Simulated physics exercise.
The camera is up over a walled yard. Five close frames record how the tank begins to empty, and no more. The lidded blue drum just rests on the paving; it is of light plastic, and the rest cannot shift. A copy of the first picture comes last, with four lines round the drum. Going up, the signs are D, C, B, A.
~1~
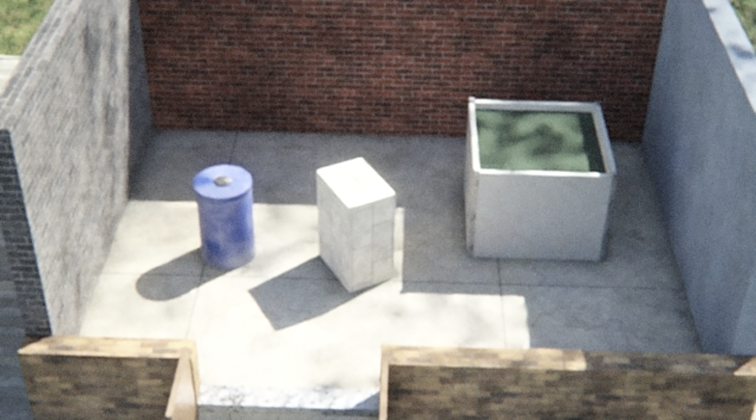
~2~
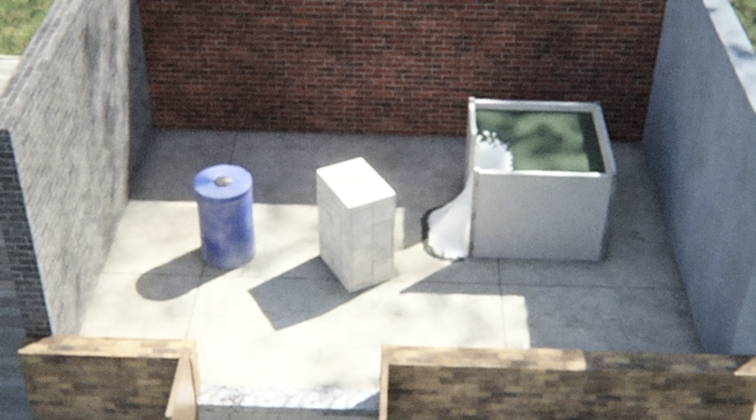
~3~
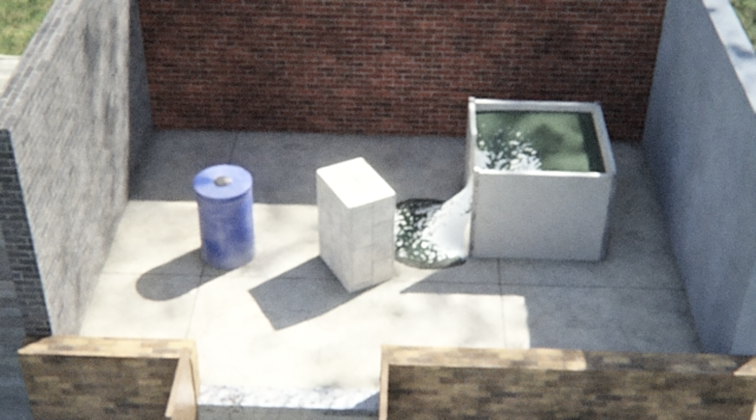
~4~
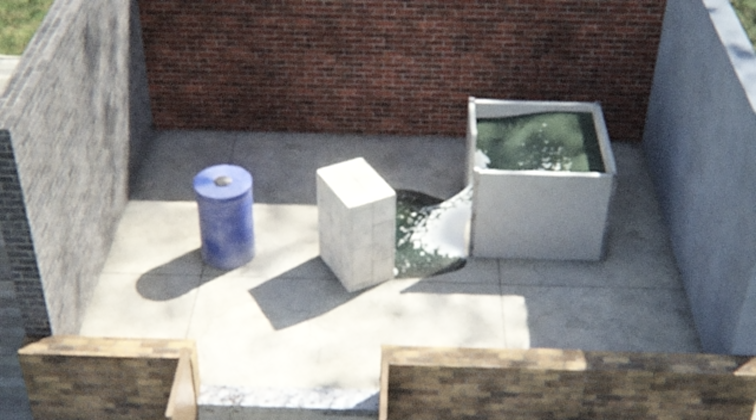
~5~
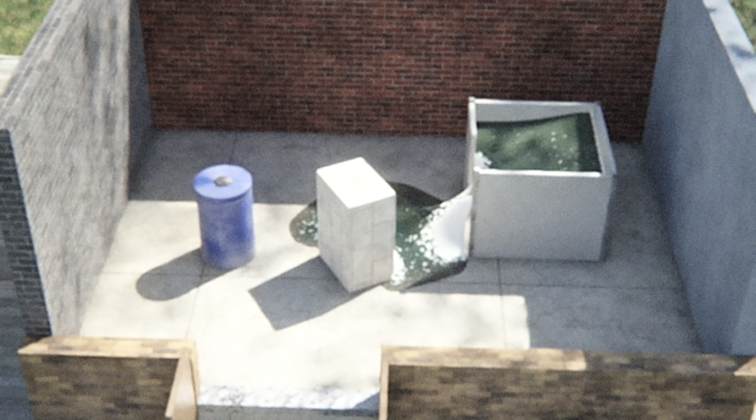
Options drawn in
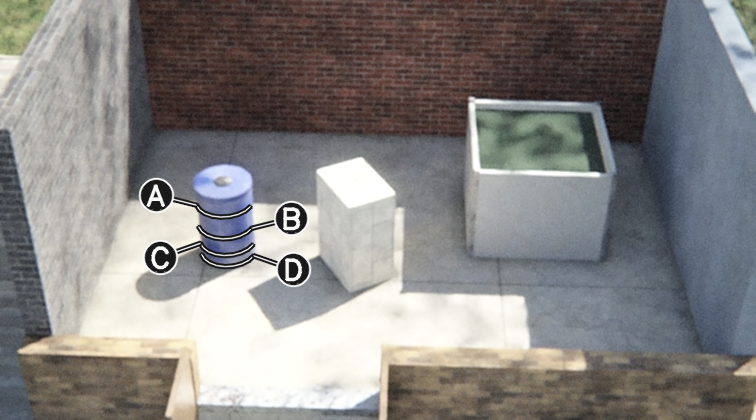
Water poured out of the left side of a pale, square tank in a walled yard, splashed onto the concrete and spread left around a white block, while a blue drum stood still nearby.
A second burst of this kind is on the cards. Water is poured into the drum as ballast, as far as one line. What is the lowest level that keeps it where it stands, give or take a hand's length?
Go for C.
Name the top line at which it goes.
It is D.
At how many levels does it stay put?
Three of the four.
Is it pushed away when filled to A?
No, that is safe.
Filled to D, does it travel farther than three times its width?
No.
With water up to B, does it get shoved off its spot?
No, that is safe.
On the marked copy, A at (220, 217); B at (222, 238); C at (224, 255); D at (225, 266); from the bottom up D, C, B, A.
With A, it does not move.
With B, it does not move.
With C, it does not move.
With D, it is pushed about twice its own width away.
